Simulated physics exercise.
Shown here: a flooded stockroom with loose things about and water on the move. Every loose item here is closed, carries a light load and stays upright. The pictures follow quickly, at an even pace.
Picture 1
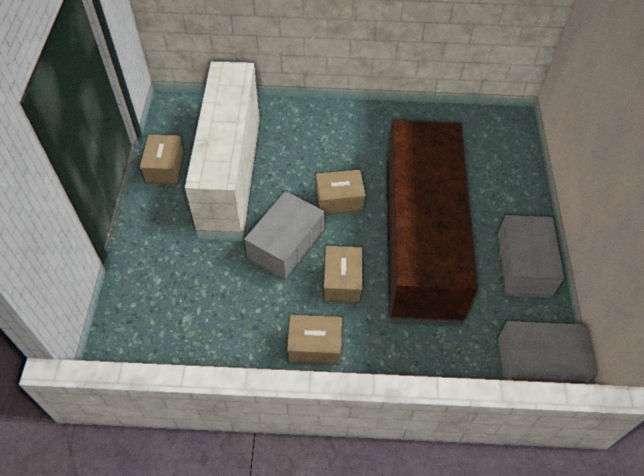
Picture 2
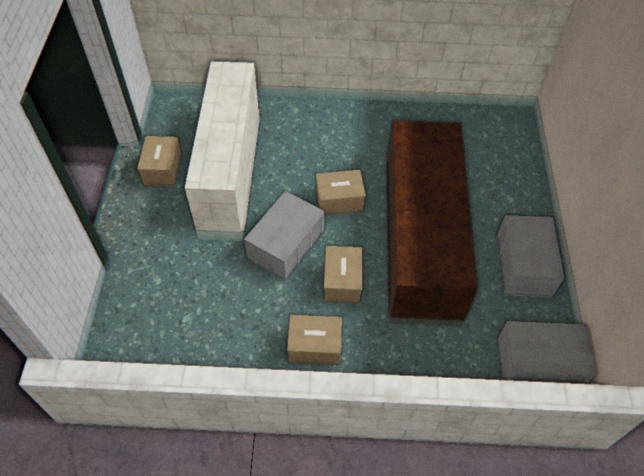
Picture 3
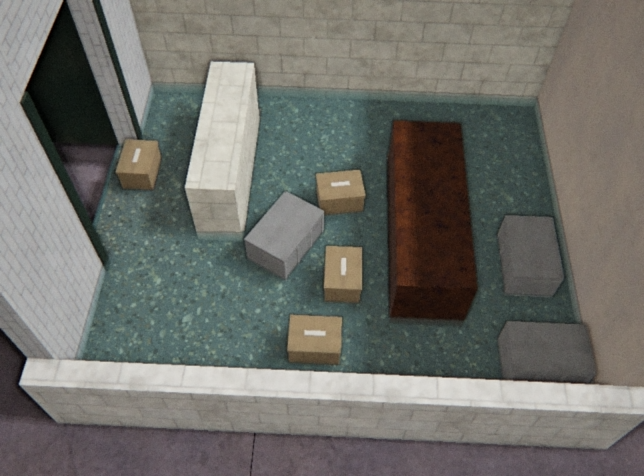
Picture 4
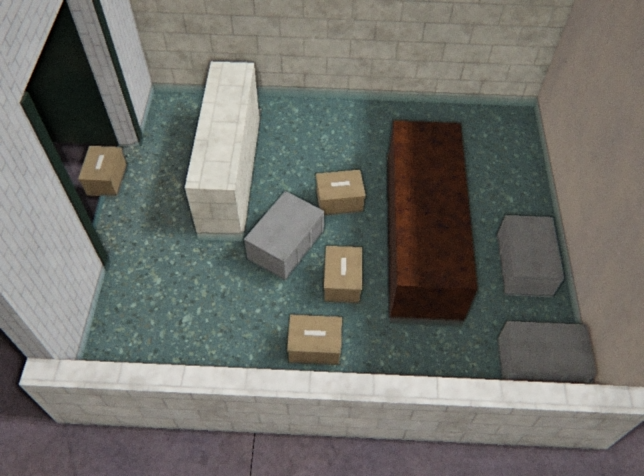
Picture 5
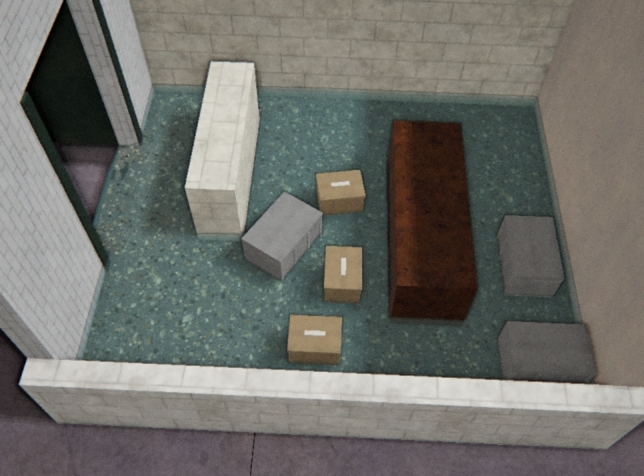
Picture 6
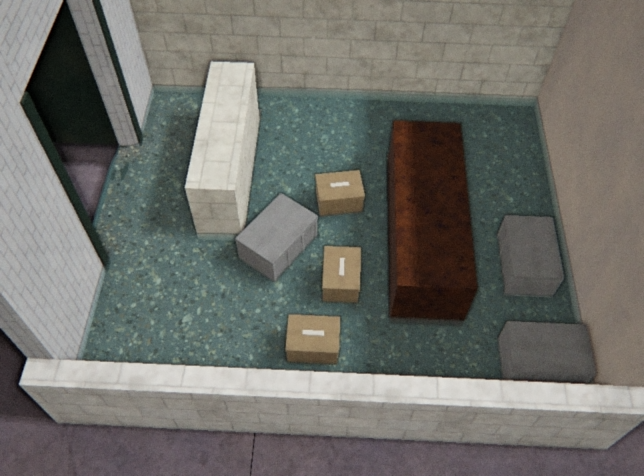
A long brown block stayed put in a flooded room as a dark door panel at left disappeared and a small cardboard box drifted left out through the opening, then a gray crate shifted slightly left.
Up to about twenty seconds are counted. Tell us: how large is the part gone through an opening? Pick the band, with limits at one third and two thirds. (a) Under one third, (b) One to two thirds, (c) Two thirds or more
Two thirds or more.
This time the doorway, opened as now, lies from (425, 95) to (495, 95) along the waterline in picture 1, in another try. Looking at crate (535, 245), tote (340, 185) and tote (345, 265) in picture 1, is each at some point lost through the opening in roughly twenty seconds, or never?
In turn: Out, through, no.
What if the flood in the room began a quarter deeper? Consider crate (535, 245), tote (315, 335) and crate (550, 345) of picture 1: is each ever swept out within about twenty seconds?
Respectively: Remained / exited / remained.
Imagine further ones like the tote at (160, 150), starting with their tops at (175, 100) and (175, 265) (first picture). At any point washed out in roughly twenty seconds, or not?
Taking them in turn: Flushed away, then flushed away.
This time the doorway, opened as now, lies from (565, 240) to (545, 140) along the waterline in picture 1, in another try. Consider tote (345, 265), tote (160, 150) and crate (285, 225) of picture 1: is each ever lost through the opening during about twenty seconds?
Item one: Leaves; item two: Remains; item three: Remains.
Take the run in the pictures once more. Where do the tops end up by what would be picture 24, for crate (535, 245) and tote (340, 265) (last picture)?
Estimate: (525, 270), then (159, 237).
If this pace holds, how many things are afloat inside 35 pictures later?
The answer is 2.
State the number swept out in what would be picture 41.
By that point the tally is 5.
A moment on, 1 of 7 are out; 6 afloat.
Next, 2 of 7 are out; 5 afloat.
Later, 5 of 7 are out; 2 afloat.
In the end, 5 of 7 are out; 2 afloat.
